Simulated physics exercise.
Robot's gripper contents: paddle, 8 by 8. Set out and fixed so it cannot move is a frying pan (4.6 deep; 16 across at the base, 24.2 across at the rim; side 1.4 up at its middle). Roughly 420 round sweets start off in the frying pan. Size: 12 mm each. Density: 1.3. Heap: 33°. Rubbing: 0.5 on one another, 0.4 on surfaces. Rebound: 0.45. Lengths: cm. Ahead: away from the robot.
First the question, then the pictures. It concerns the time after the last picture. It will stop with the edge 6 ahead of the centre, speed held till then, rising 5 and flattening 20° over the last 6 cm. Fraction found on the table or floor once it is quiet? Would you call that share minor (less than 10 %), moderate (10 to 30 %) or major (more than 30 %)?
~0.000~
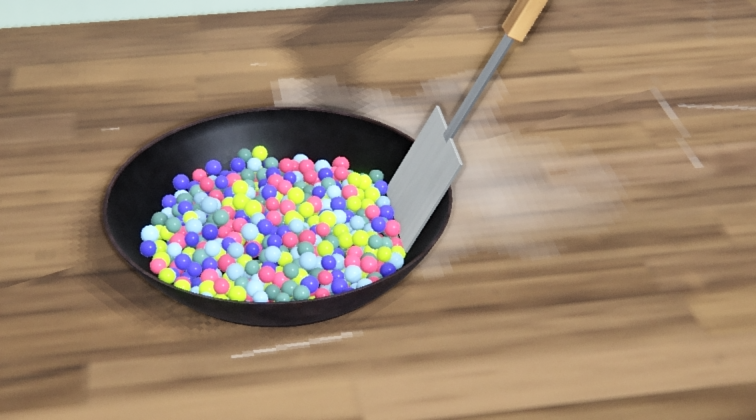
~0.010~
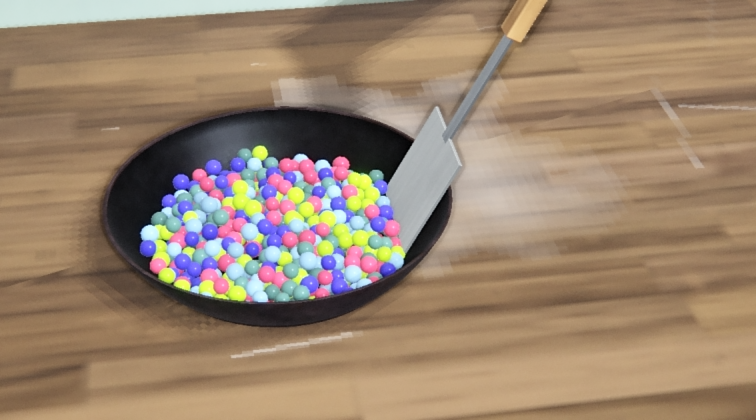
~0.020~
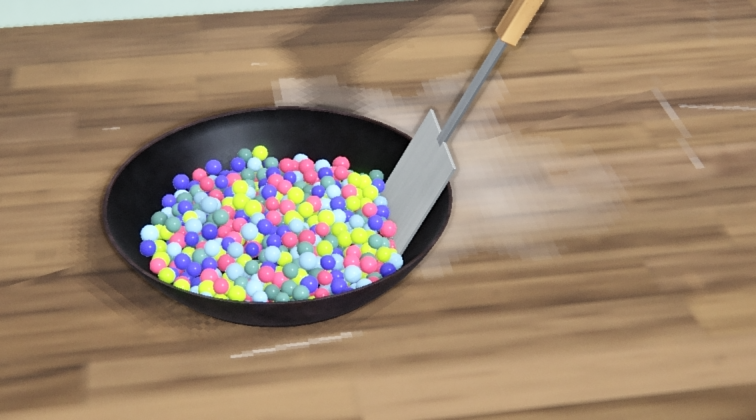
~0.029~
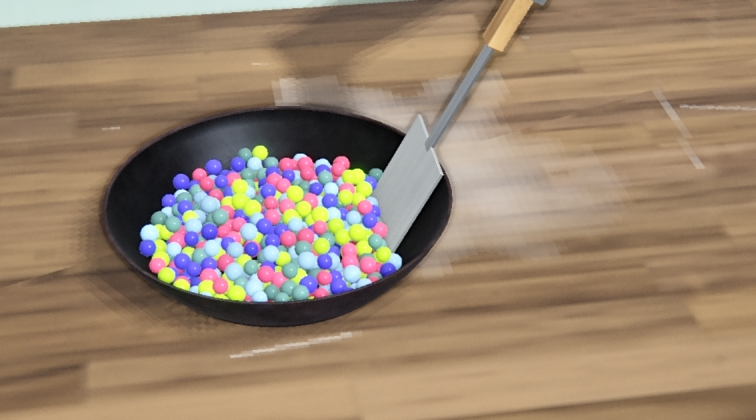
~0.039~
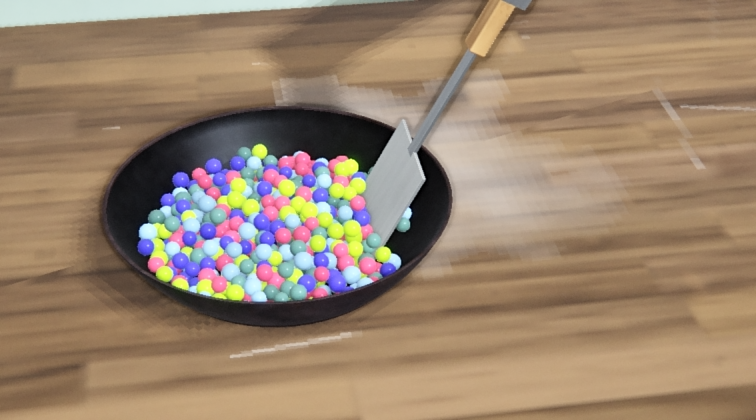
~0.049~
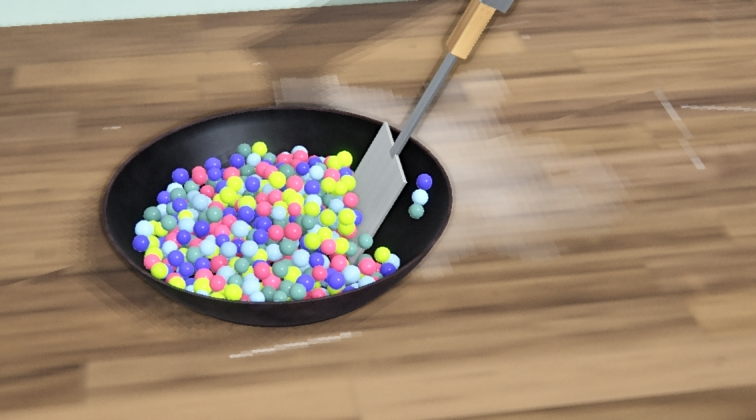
I would call it moderate.
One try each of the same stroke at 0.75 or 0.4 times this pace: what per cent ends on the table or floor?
I'd expect close to 15 and then close to 5 percent.
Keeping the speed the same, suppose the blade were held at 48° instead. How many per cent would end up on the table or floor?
It would then be close to 20 %.
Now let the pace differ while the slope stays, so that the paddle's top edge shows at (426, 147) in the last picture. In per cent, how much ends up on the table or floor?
Expect about 5 per cent there.
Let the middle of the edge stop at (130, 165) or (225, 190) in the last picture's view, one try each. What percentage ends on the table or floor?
35 % and 15 %.
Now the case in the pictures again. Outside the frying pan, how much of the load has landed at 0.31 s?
I'd say close to 10 in a hundred.
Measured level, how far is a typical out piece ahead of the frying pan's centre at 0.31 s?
It comes to near 24 cm ahead of the middle.
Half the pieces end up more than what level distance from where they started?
It works out to roughly 3 cm.
By 0.07 s, sloping 62°, highest piece 8 above the table; 420 in the frying pan, 1 on the blade or in flight.
By 0.10 s, sloping 56°, highest piece 11 above the table; 417 in the frying pan, 4 on the blade or in flight.
By 0.31 s, sloping 42°, highest piece 14 above the table; 335 in the frying pan, 39 on the table or floor, 47 on the blade or in flight.
By 1.36 s, sloping 42°, highest piece 5 above the table; 335 in the frying pan, 86 on the table or floor.
Final count, 335 in the frying pan, 86 on the table or floor. That is 20 % on the table or floor.
